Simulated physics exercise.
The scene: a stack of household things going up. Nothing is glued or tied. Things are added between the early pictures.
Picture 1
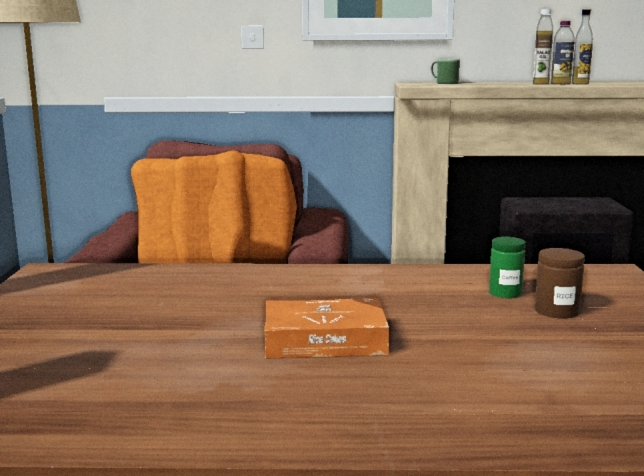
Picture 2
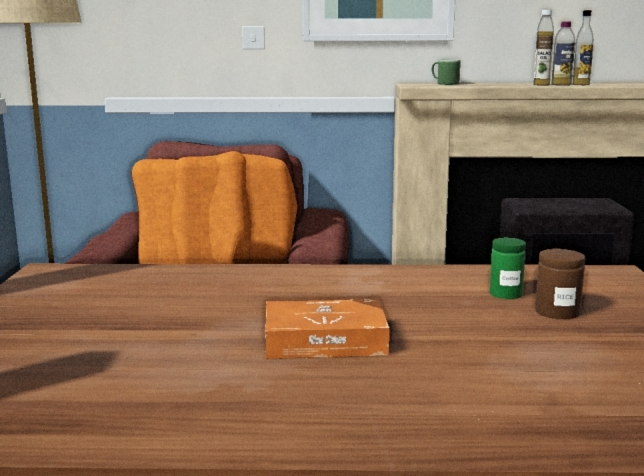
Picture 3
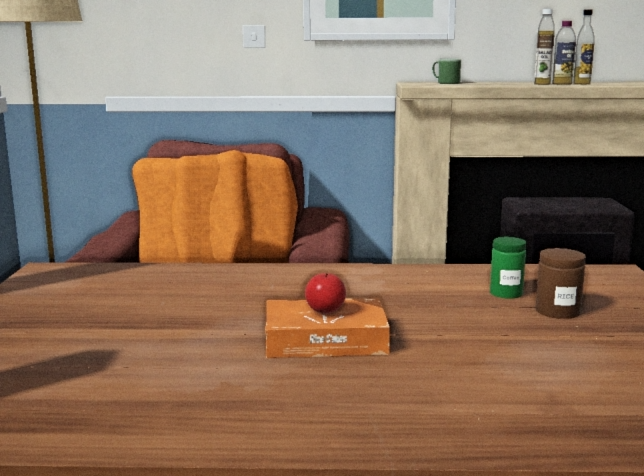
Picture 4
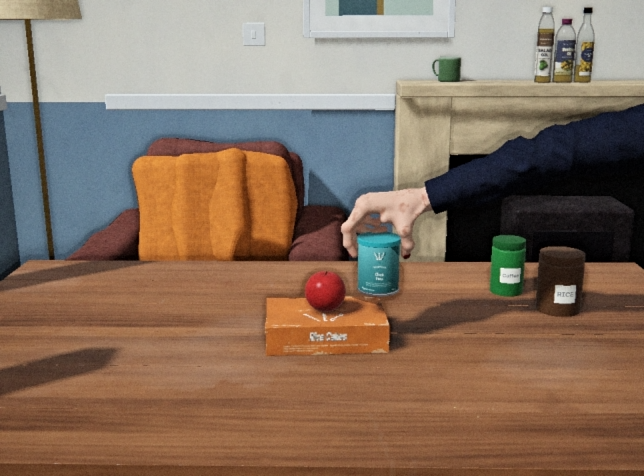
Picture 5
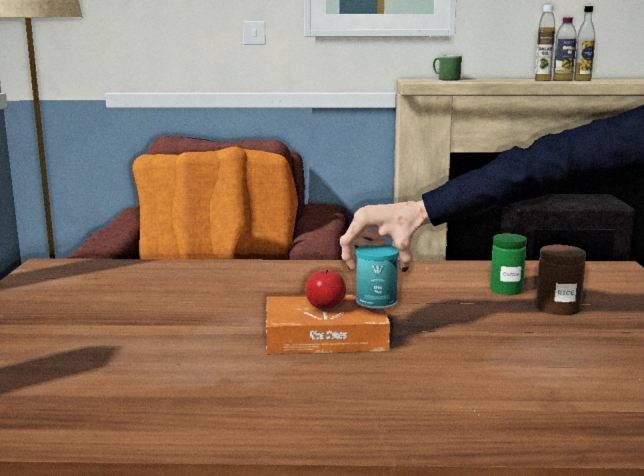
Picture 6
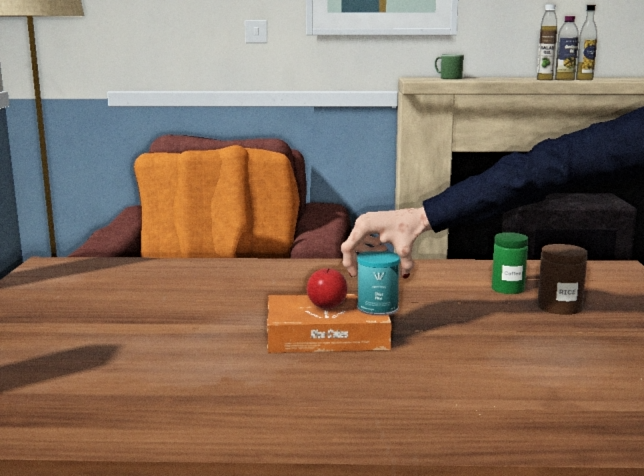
A red apple appeared on top of an orange box on a wooden table, then a hand reached in from the right and lowered a turquoise tin beside the apple, still holding it.
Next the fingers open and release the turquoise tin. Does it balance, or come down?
As it turns out, it stays up.
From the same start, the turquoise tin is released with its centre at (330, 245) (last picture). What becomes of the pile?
Then it gives way.
Then, 0.20 s on from there, no change.
Then, 0.60 s on from there, turquoise tin resting near (378, 283).
In the end, all 5 unmoved. At the end, from the last picture's camera, turquoise tin near (378, 283). The pile holds.
